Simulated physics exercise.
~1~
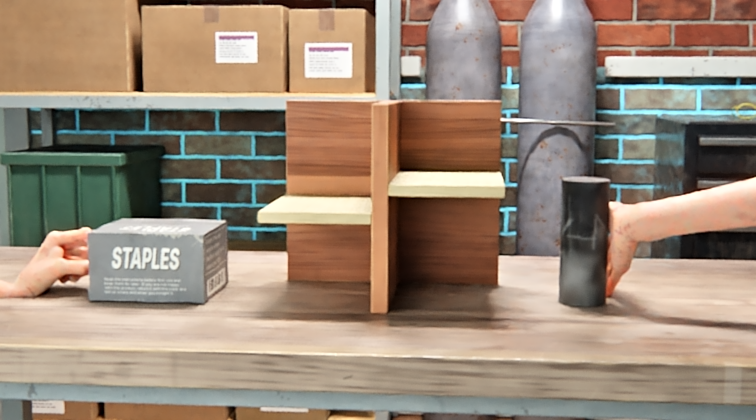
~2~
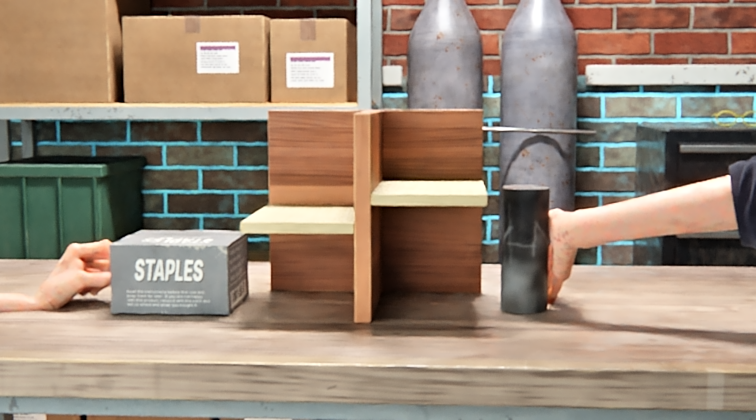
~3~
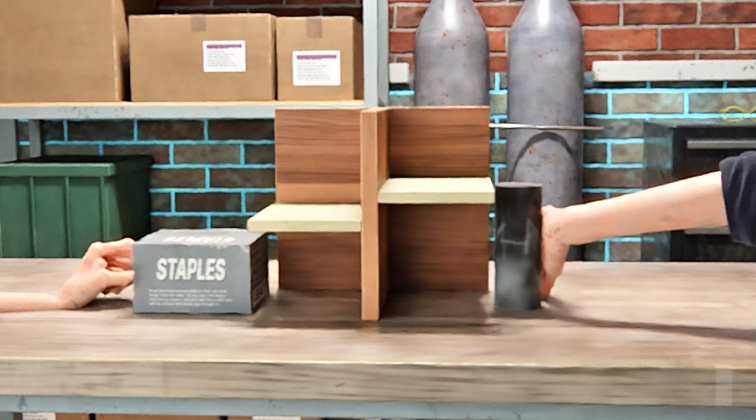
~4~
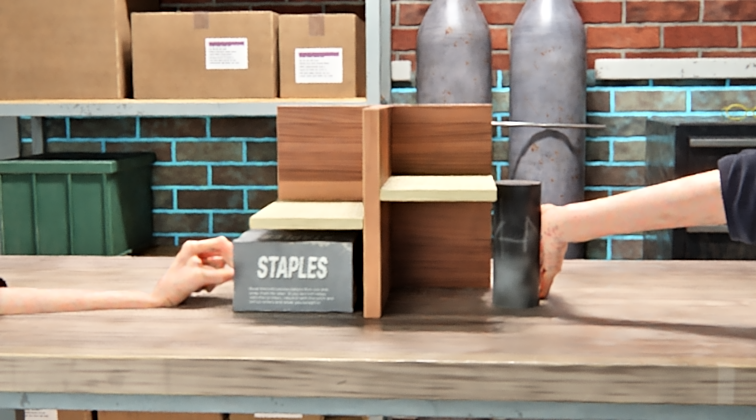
Two hands slide a grey box under a low shelf and a black cylinder beside another.
